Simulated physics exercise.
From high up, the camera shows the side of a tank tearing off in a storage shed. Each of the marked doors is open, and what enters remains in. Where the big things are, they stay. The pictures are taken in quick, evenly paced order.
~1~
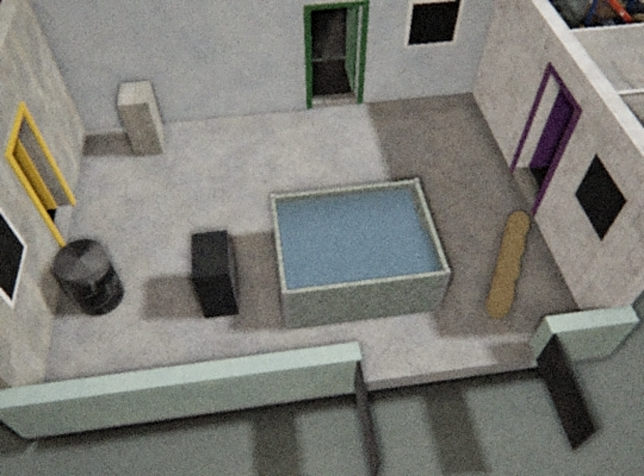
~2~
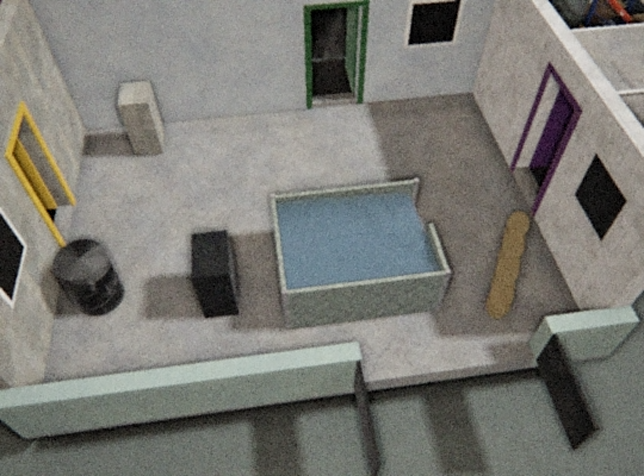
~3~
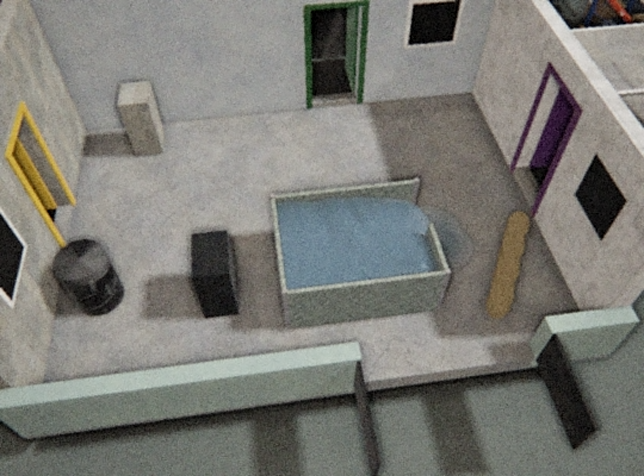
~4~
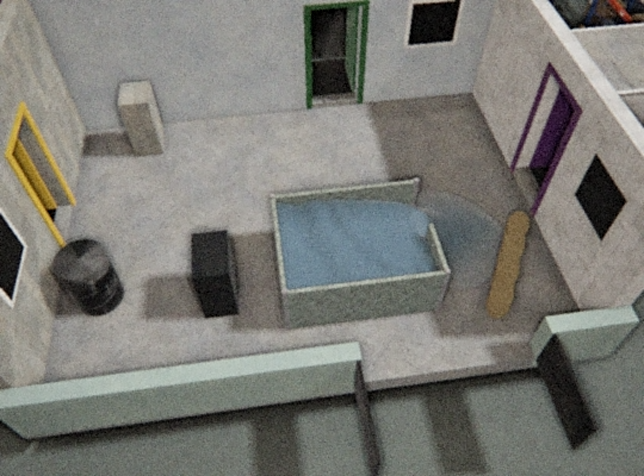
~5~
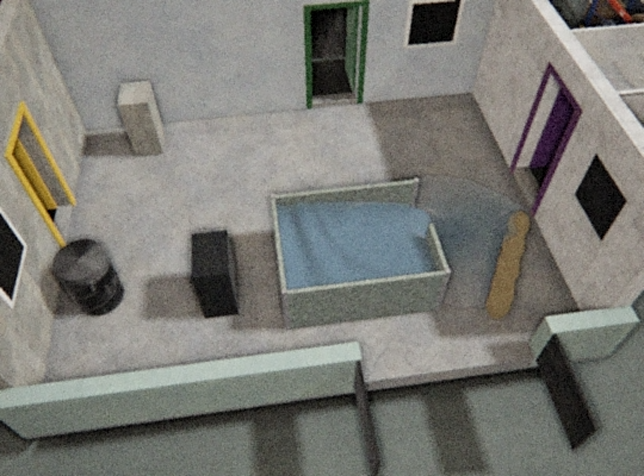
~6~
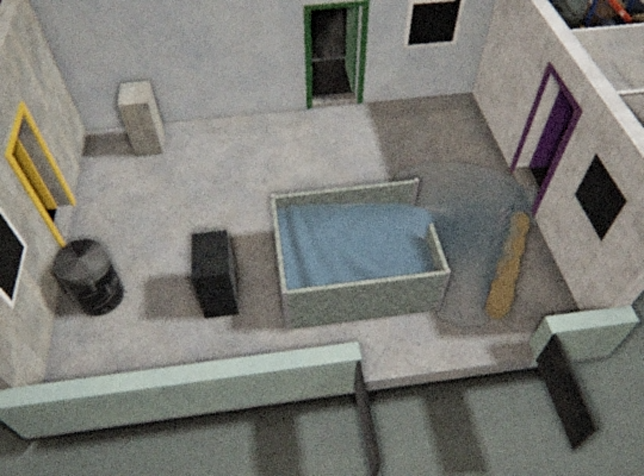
To begin with, a pale open tank full of blue water stands still in a room with yellow, green and purple doorways. Part of its right side disappears, leaving a gap. Water pours out through it, spreading across the floor to the right, around the tan upright object and toward the purple doorway.
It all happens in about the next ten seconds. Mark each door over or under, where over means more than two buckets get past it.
Yellow door - over; purple door - over; green door - under.
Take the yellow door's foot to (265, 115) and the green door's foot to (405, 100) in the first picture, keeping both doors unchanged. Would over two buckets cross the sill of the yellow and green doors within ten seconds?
As I see it, the yellow door stays within limit while the green door exceeds the limit.
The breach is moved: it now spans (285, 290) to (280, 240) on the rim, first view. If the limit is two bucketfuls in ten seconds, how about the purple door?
In short: Purple lets less in.
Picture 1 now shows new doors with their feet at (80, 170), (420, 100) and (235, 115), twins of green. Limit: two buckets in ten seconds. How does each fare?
Lab note, doors in listed order: Under the limit, over the limit, under the limit.
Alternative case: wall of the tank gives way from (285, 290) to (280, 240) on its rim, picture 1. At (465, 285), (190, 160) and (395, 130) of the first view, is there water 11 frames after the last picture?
The three spots, in order, are spared, inundated and spared.
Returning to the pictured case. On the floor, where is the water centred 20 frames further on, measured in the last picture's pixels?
My pick is pixel (401, 214).
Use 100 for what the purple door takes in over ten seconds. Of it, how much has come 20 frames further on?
Estimate: Some 85 per cent.
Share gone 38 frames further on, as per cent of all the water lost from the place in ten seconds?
I'd say about 75 per cent.
A moment on, water covers 20 % of the floor; the yellow door not reached, the purple door over two buckets in, the green door not reached.
Next, water covers 25 % of the floor; the yellow door not reached, the purple door far over two buckets in, the green door not reached.
Then, water covers 40 % of the floor; the yellow door not reached, the purple door far over two buckets in, the green door wet at the sill, nothing in.
Later, water covers 75 % of the floor; the yellow door wet at the sill, nothing in, the purple door far over two buckets in, the green door wet at the sill, nothing in.
In the end, water covers 95 % of the floor; the yellow door over two buckets in, the purple door far over two buckets in, the green door wet at the sill, nothing in.
